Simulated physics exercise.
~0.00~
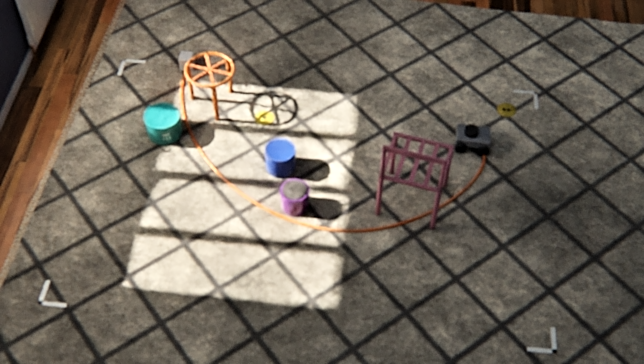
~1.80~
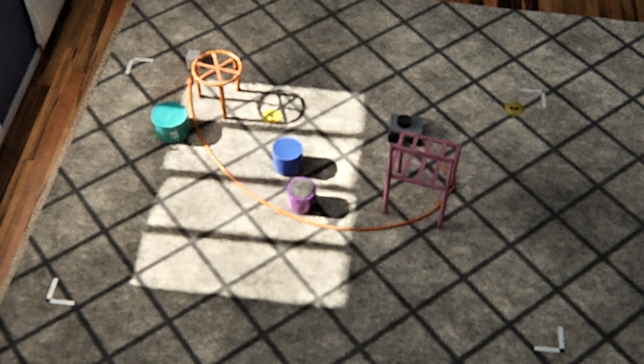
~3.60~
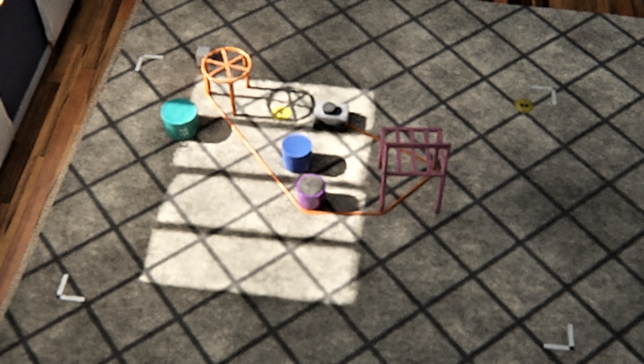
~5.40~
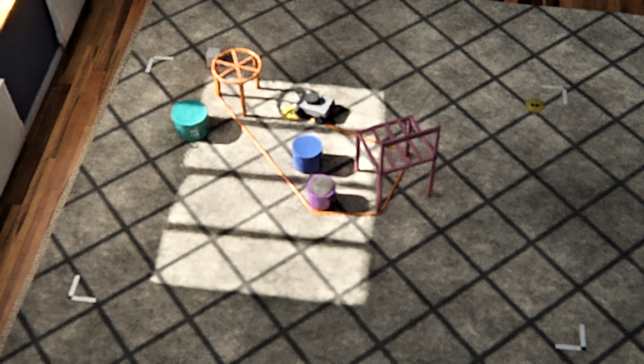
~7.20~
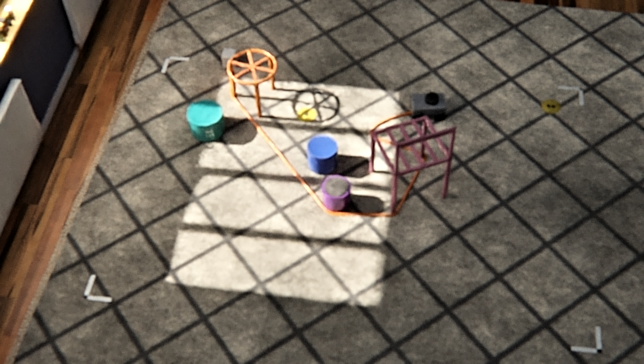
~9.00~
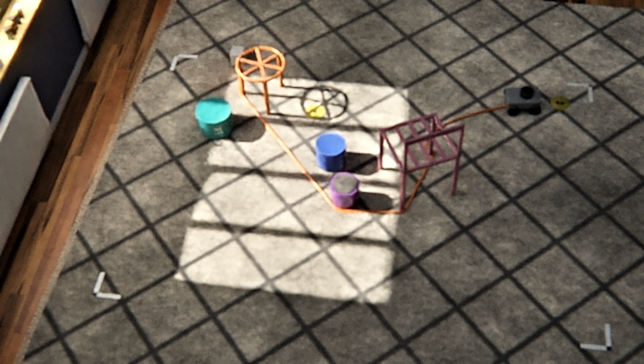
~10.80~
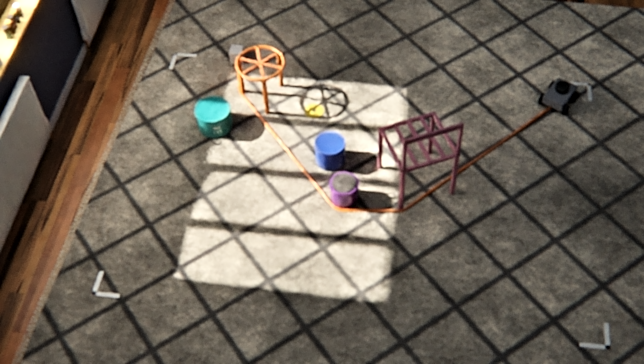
A pink chair stood among an orange stool, a bucket, a bin and a pot as a small dark cart trailing an orange lead drove left behind it, shifting the chair slightly, then returned right and stopped with the lead stretched out.
